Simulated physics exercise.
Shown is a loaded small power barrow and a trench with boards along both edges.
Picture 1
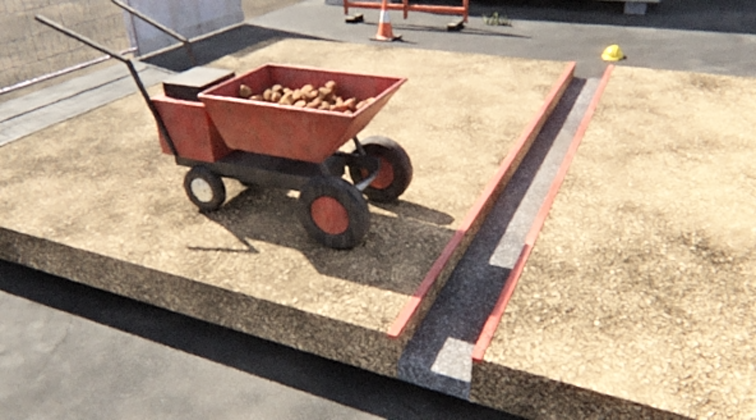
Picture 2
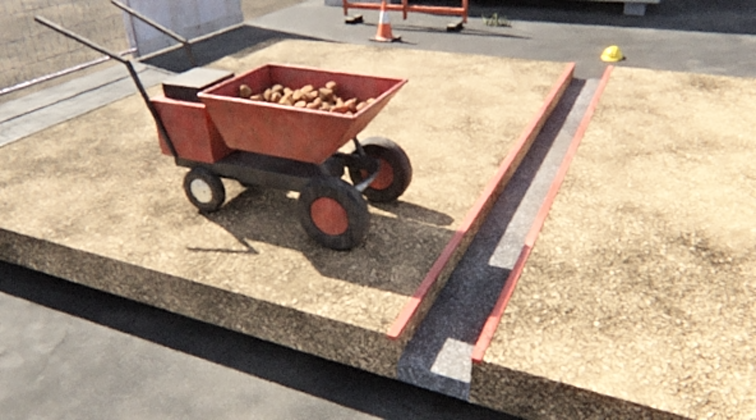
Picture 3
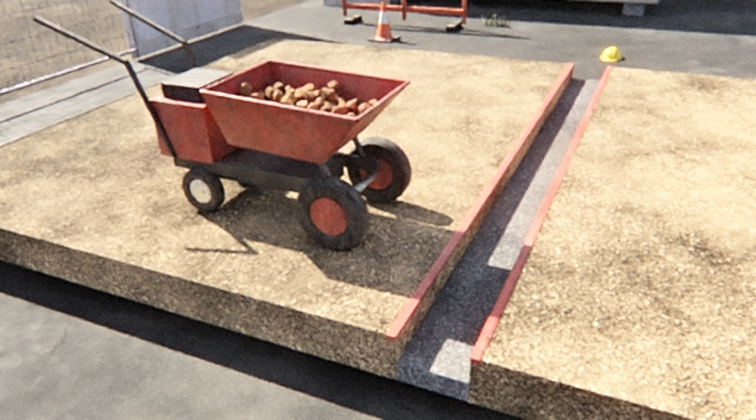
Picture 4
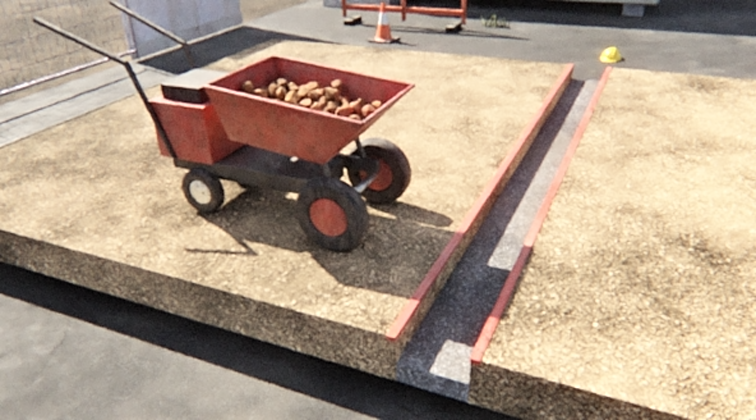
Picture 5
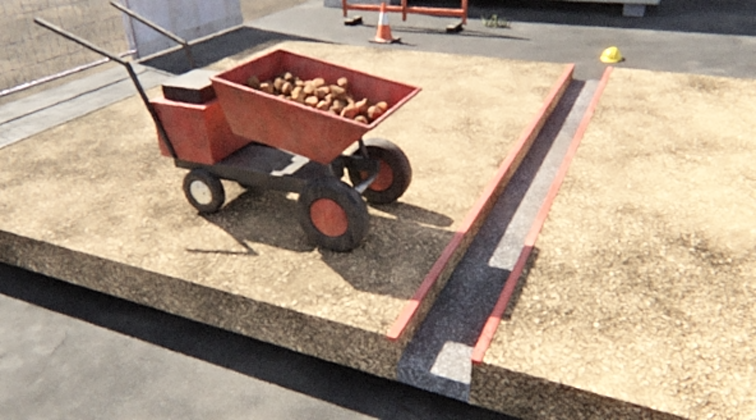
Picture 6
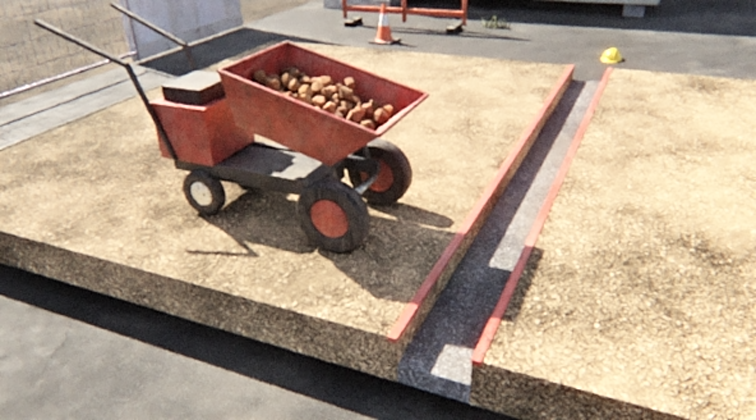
A small red power barrow loaded with brown clods stands on a raised, straw-coloured surface in bright sun, seen from above at an angle. Its handles point left, and to its right a shallow grey trench edged with red boards runs away past a yellow object, with an orange cone behind. The skip stays level at first, then slowly tilts forward a little to the right, while the wheels and camera stay still.
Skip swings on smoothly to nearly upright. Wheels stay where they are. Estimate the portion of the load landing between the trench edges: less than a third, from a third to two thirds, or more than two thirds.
Between the edges lands more than two thirds of the load.
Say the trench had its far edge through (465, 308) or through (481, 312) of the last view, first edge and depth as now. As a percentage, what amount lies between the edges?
I'd put it near 60 in a hundred, then near 80 in a hundred.
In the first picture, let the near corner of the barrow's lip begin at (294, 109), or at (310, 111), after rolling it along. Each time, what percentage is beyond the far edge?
0 % for the first, 0 % for the second.
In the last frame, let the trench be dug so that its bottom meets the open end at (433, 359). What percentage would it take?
About 70 per cent.
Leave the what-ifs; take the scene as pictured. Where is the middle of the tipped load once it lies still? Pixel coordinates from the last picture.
Close to (486, 257), more or less.
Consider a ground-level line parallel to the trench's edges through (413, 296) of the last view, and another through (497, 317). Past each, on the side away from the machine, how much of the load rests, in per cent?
About 100 % and 0 %.
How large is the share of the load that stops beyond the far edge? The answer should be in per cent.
I'd estimate about 5 per cent of the load.
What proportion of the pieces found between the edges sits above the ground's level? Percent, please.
Roughly 25 percent.
Soon after the last picture, skip tipped steeply; all in the skip.
A little later, skip tipped right over; most in the skip; a small part in or heaped over the trench; a stray few falling.
Later still, skip tipped right over; a small part in the skip; a stray few short of the trench; most in or heaped over the trench; a stray few beyond it.
At rest, skip tipped right over; a small part in the skip; a stray few short of the trench; nearly all in or heaped over the trench; a small part beyond it.
